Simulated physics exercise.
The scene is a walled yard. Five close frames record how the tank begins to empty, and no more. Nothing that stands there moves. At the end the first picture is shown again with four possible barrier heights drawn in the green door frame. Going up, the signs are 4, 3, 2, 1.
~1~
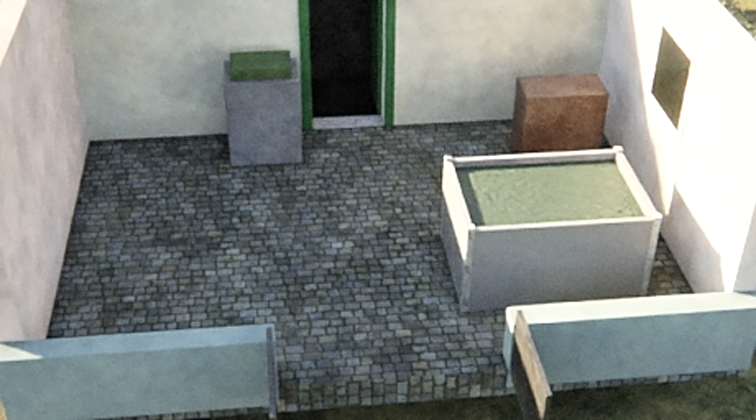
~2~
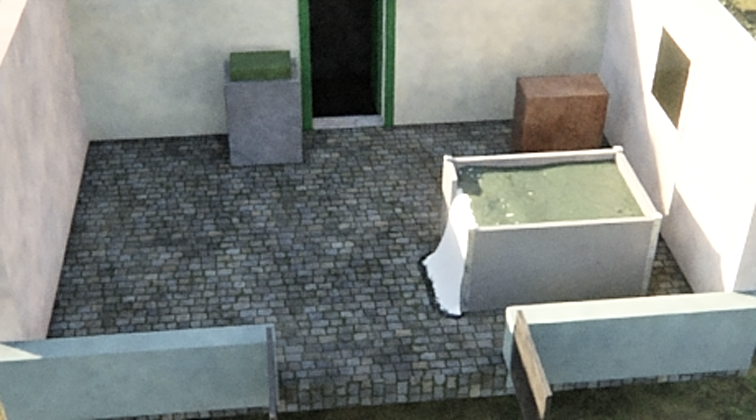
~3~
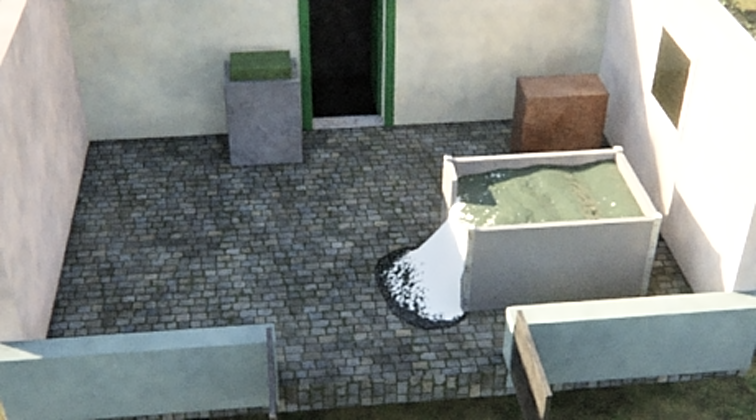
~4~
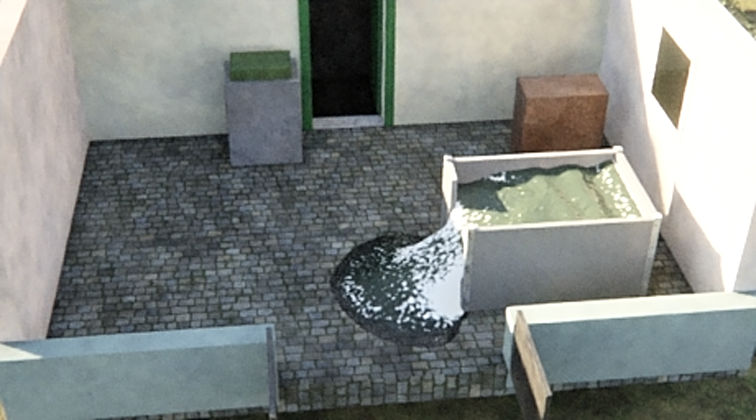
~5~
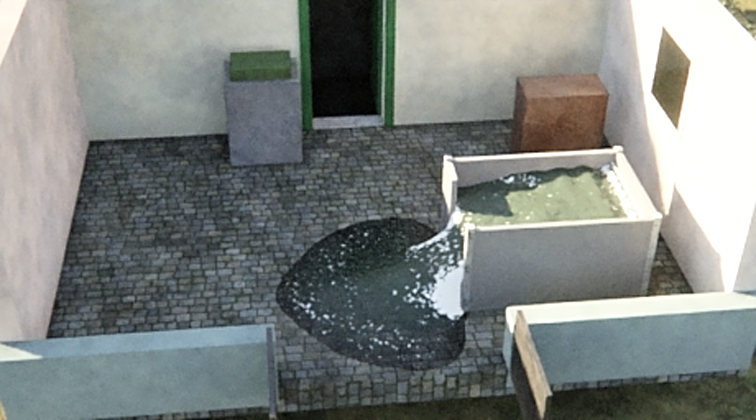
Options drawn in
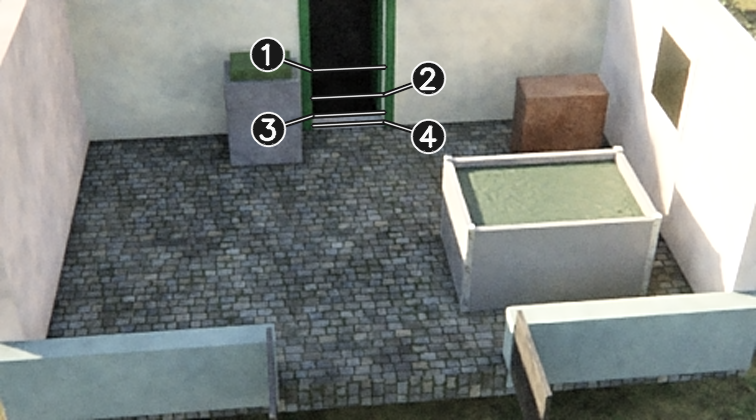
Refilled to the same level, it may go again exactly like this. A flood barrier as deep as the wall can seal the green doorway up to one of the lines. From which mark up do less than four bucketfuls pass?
Choose 4.
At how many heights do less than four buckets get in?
All of them.
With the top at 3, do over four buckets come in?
No.
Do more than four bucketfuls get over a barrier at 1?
No.
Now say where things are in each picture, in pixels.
Water in the tank at rest, its middle at (548, 194); foot of the green doorway at (348, 127); open gate at (392, 311).
Water covers 1 % of the ground and shows as far out as (432, 258).
Water covers 3 % of the ground and shows as far out as (390, 258).
Water covers 7 % of the ground and shows as far out as (340, 276).
Water covers 12 % of the ground and shows as far out as (289, 302).
On the marked copy, 1 at (348, 68); 2 at (348, 96); 3 at (348, 114); 4 at (348, 123); from the bottom up 4, 3, 2, 1.
Choosing 1, nothing gets over.
Choosing 2, nothing gets over.
Choosing 3, nothing gets over.
Choosing 4, a splash gets over, under a bucket.
